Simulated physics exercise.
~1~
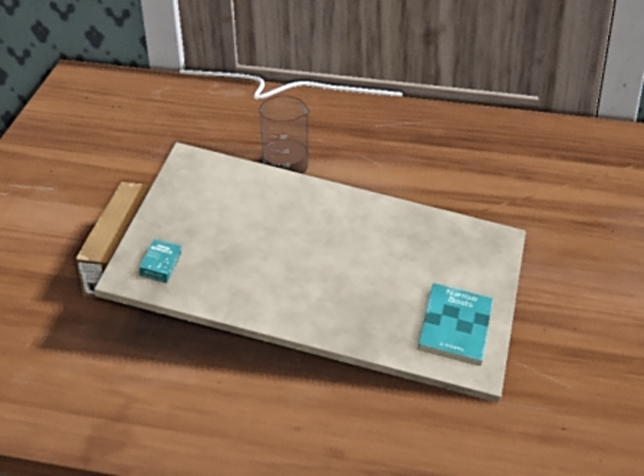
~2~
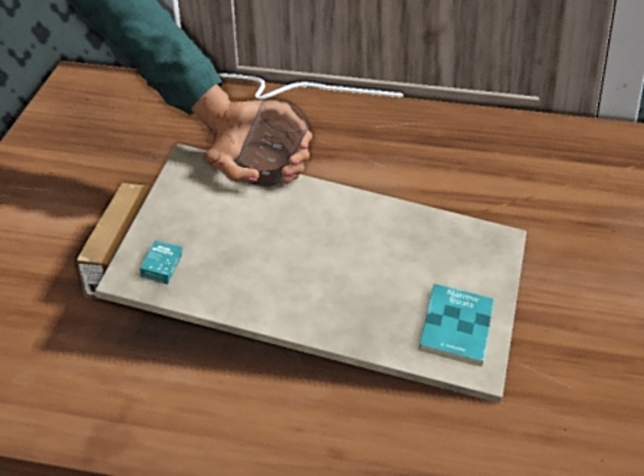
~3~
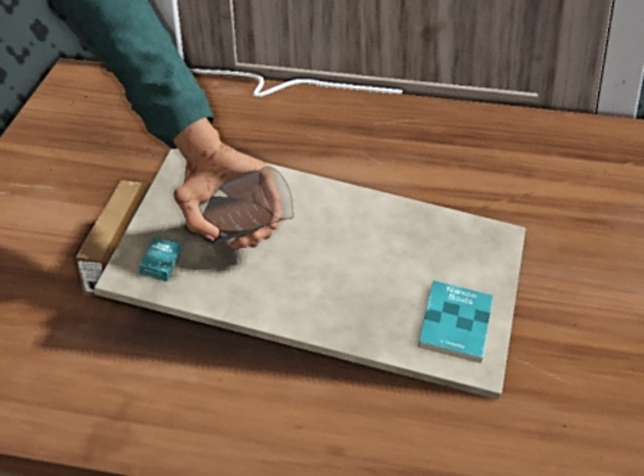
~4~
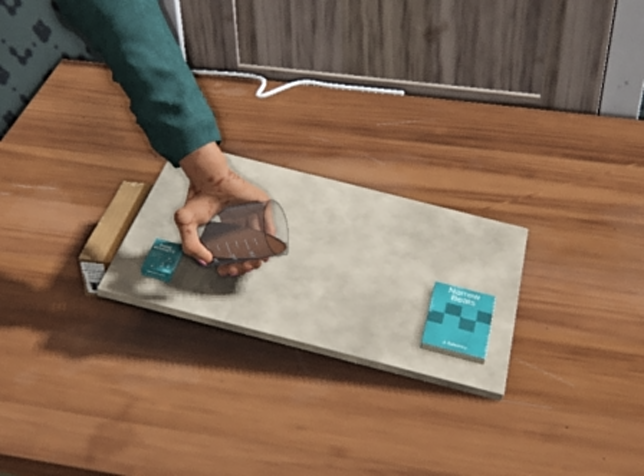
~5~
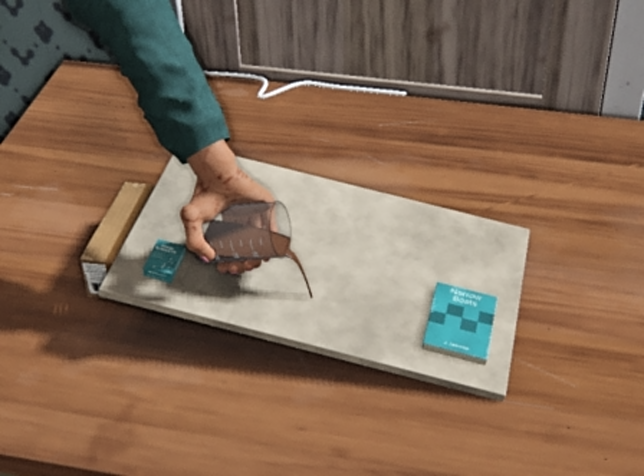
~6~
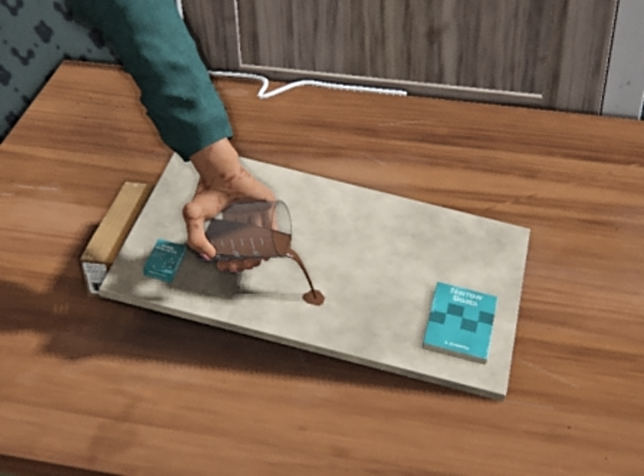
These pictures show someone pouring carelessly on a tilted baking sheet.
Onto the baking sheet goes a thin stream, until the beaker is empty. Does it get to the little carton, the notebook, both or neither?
Little carton: Not reached, notebook: Reached.
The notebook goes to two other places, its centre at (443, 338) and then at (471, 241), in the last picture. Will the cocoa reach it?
First placement: It meets the spill; second placement: It misses the spill.
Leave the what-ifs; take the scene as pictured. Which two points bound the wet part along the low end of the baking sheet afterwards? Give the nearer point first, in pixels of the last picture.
Near end (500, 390), far end (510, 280).
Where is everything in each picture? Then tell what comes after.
The baking sheet slopes down to the right; beaker (284, 137) about a quarter full; little carton (161, 261); notebook (456, 323), in the first picture.
Beaker (271, 142) tipped 20° with all of its load; little carton (161, 262), in the second picture.
Beaker (243, 206) tipped 60° with all of its load; notebook (457, 321), in the third picture.
The baking sheet slopes down to the right; beaker (238, 234) tipped 70° with all of its load; little carton (163, 260), in the fourth picture.
The first of it lands; beaker (242, 233) tipped 75° with all of its load; notebook (461, 322), in the fifth picture.
The first of it lands; beaker (243, 231) tipped 75° with nearly all of its load; little carton (165, 261); notebook (461, 322), in the sixth picture.
Next, it runs down to the right; the little carton is clear of it; the notebook is in it.
After that, it runs down to the right and off the end; the little carton is clear of it; the notebook is in it.
Finally, it runs down to the right and off the end; the little carton is clear of it; the notebook is in it.
